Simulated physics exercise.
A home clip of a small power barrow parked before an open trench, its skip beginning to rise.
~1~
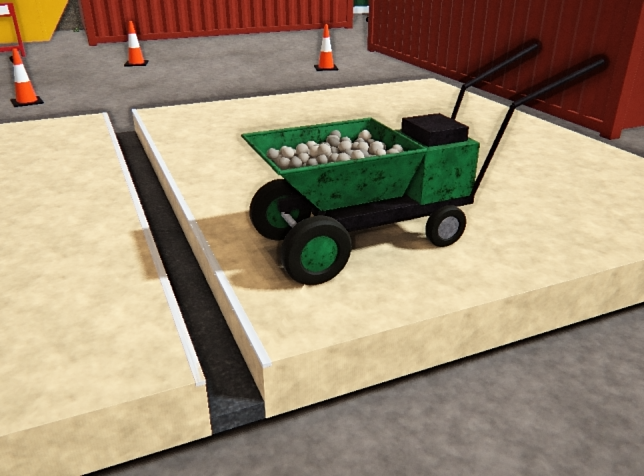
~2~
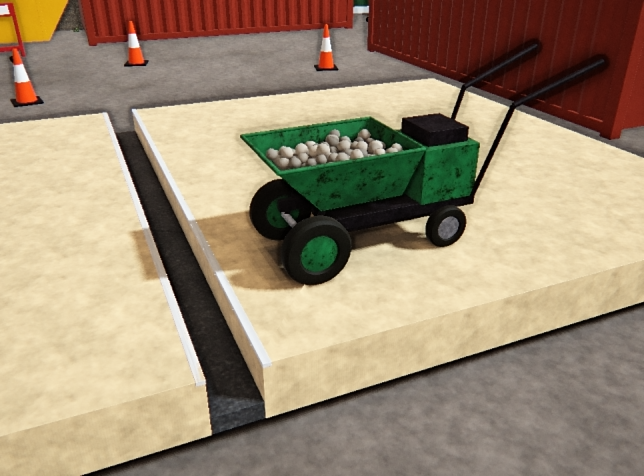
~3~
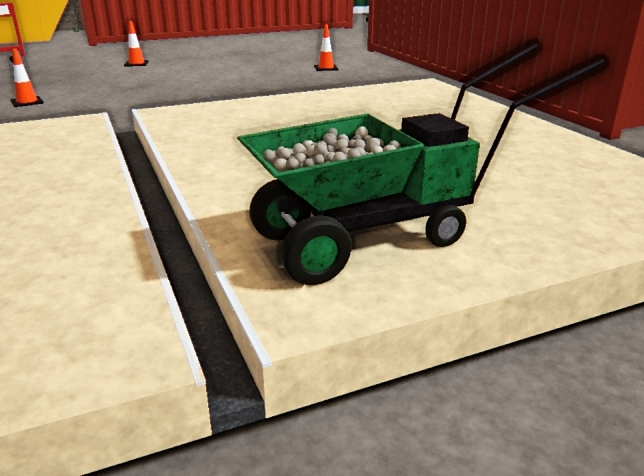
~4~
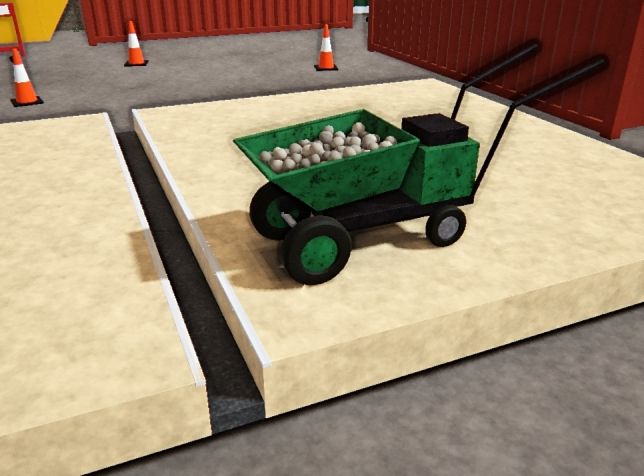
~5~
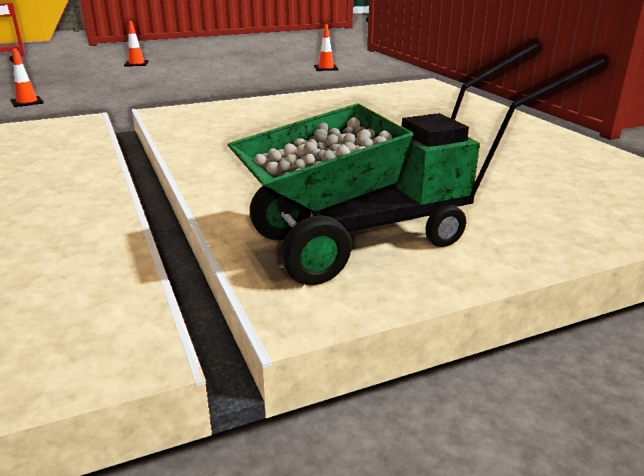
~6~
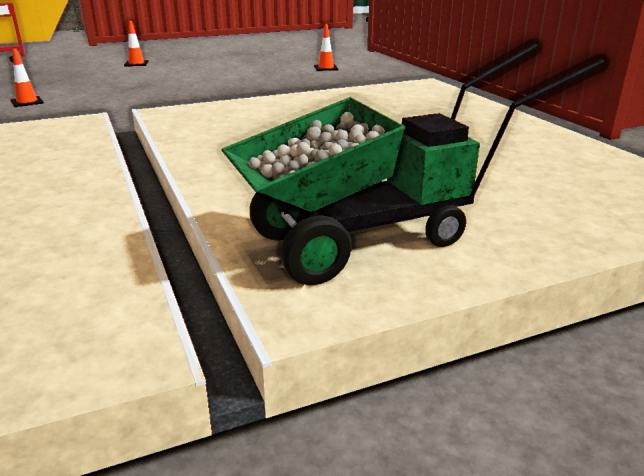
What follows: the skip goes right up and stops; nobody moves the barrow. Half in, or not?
The trench takes over half.
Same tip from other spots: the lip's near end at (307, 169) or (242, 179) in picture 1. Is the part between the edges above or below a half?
At the first place more than half, at the second not half.
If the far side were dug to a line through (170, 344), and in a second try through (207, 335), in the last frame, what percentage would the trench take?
In turn 90 and 40 in a hundred.
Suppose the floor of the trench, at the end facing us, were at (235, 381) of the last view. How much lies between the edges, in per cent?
Near 50 %.
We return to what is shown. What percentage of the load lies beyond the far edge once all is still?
Roughly 30 in a hundred.
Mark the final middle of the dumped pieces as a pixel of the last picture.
Near (184, 300).
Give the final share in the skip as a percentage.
About 0 per cent.
Just after the last frame, skip tipped steeply; every one in the skip.
A moment on, skip tipped right over; the larger part in the skip; roughly a quarter in or heaped over the trench; just a few beyond it; just a few falling.
Further on, skip tipped right over; about a tenth in the skip; roughly two thirds in or heaped over the trench; roughly a third beyond it.
When it is over, skip tipped right over; roughly two thirds in or heaped over the trench; roughly a third beyond it.
